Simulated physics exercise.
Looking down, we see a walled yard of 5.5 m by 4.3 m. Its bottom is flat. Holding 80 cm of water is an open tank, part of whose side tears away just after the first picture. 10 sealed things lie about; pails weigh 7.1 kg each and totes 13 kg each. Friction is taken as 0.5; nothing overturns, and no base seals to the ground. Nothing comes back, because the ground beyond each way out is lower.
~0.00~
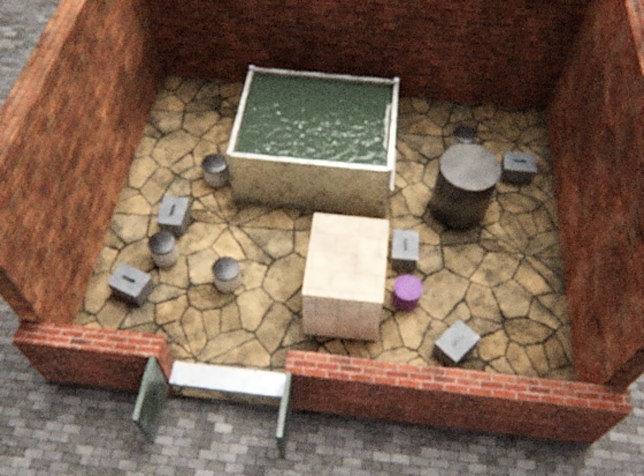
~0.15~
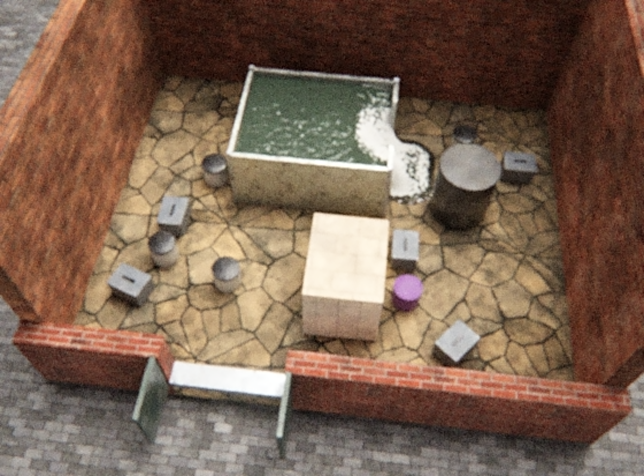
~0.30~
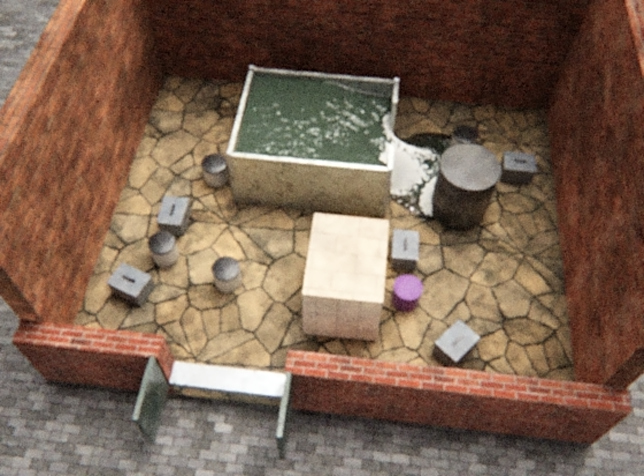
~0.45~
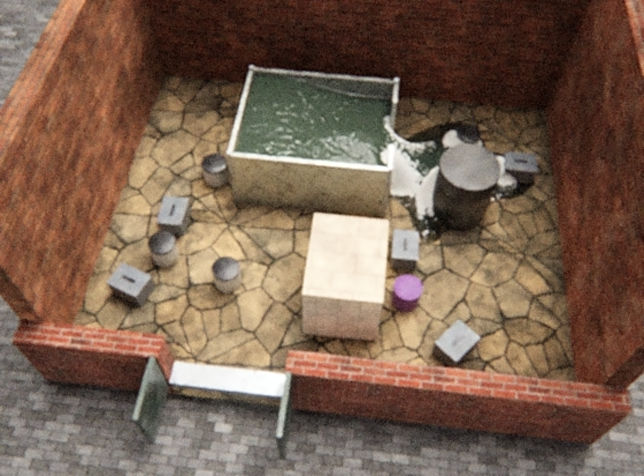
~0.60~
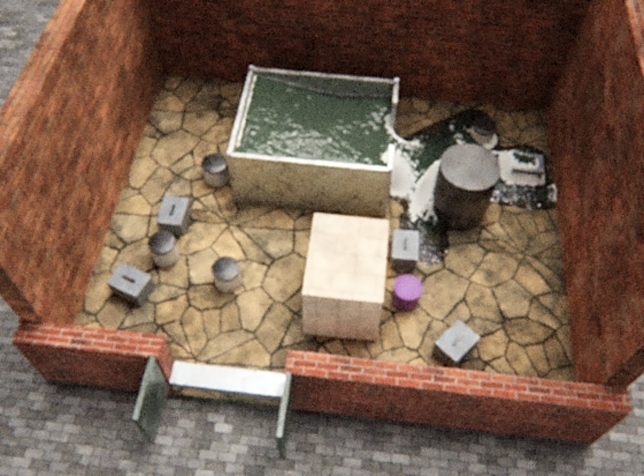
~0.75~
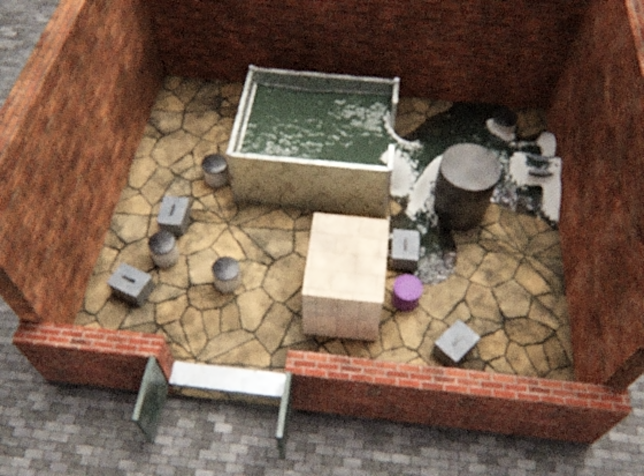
In a brick-walled yard, water bursts from a tank's right side and spreads around a dark cylinder.
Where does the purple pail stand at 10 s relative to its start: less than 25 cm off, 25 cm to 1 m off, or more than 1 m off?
Greatly displaced.
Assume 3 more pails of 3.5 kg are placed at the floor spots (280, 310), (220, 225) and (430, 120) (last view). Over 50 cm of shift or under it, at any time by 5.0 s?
In that order: Short of it, short of it, more.
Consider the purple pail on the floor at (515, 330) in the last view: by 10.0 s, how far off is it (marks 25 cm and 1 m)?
I'd say it lands far off.
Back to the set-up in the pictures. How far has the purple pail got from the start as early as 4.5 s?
Roughly 200 cm by then.
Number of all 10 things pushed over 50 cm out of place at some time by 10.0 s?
The total is 8.
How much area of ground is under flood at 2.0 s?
Some 13 m2 of it.
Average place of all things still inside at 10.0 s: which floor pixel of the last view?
Mean position: Approximately (292, 253).
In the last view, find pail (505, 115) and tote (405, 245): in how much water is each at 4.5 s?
21 and 18 cm.
After 2.0 s the purple pail is near (401, 320), 0.4 m from its start, aground; 0 of 10 are out; 1 afloat.
After 4.5 s the purple pail is near (251, 335), 1.8 m from its start, aground; 0 of 10 are out; 4 afloat.
After 7.0 s the purple pail is near (185, 322), 2.4 m from its start, aground; 0 of 10 are out; 4 afloat.
After 10.0 s the purple pail has gone out; 1 of 10 are out; 3 afloat.
